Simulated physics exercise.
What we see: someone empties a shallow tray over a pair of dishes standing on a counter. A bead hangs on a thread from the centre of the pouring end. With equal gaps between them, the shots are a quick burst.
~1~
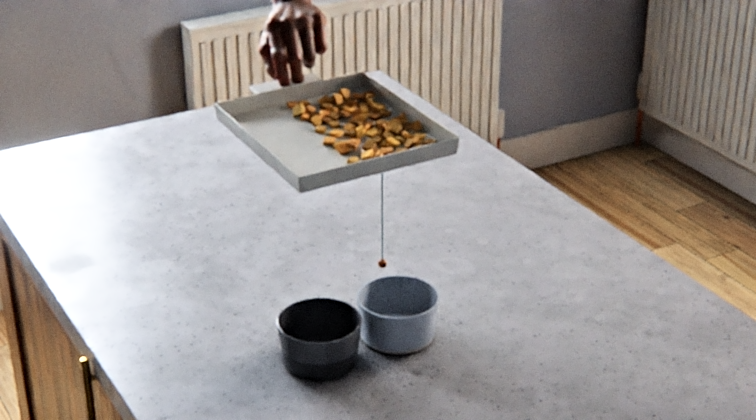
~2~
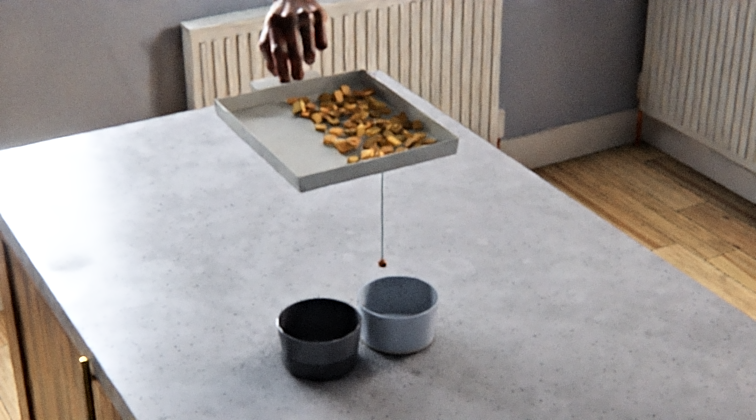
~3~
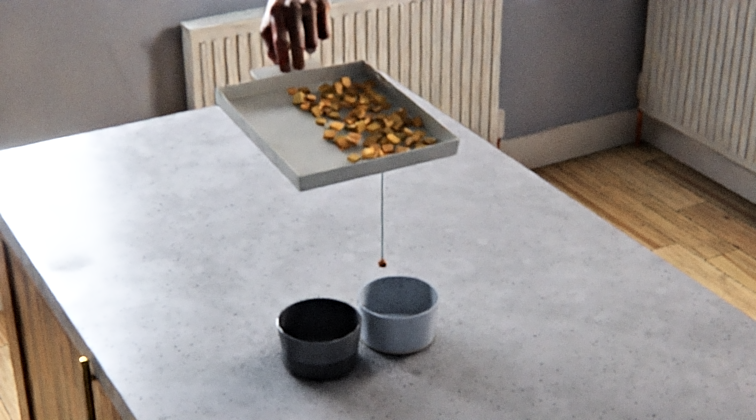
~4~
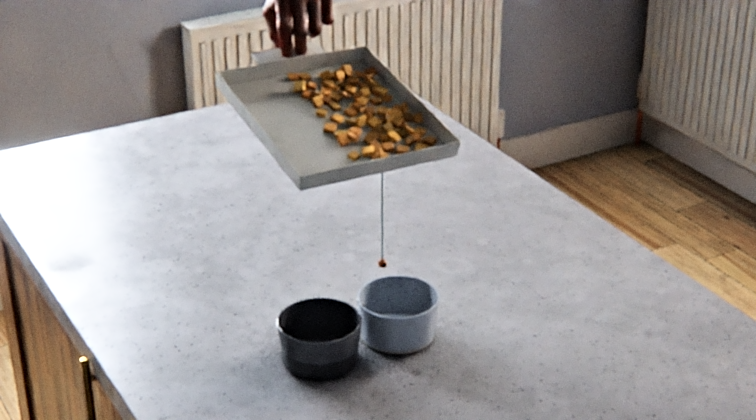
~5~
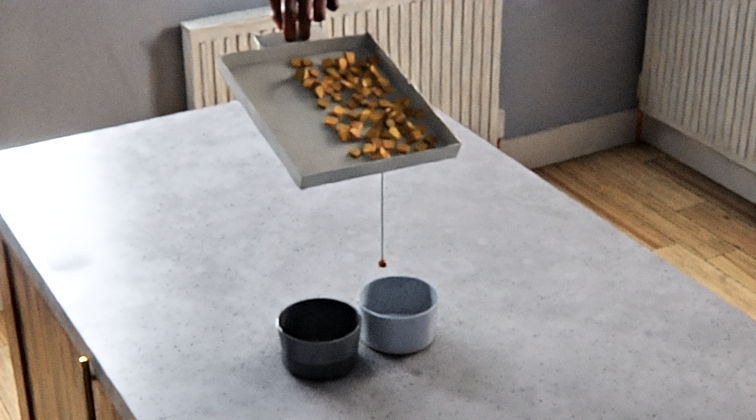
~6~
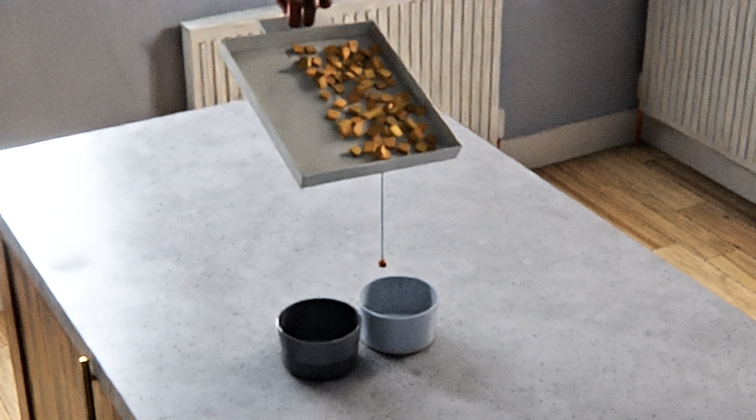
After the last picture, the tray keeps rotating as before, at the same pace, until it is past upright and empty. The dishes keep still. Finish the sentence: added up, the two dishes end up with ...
... under half of it.
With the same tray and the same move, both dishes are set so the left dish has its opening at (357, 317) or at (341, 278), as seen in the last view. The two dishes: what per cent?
Trial 1 50%, trial 2 10%.
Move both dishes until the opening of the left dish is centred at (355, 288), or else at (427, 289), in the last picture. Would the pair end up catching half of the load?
Well, the minor share the first time and the bulk the second time.
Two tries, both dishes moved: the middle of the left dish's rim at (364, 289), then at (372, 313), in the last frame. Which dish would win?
It comes out as the dish further right in the first try and the dish further right in the second.
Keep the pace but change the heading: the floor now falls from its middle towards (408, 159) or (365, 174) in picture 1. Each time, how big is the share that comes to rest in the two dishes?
Near 0 % and, after that, 70 %.
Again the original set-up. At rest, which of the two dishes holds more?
It's the right side.
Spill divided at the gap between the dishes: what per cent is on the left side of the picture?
Roughly 0 in a hundred.
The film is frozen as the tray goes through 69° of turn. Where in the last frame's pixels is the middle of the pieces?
The middle of the pieces lands at roughly (420, 145).
Just after the last frame, tray tipped steeply; almost all on the tray; just a few in the air.
A moment on, tray tipped past a quarter turn; roughly half on the tray; about a tenth in the right dish; roughly a third outside both; about a tenth in the air.
Further on, tray tipped past a quarter turn; roughly a quarter in the right dish; roughly two thirds outside both.
When it is over, tray tipped past a quarter turn; not one in the left dish; roughly a quarter in the right dish; roughly two thirds outside both.
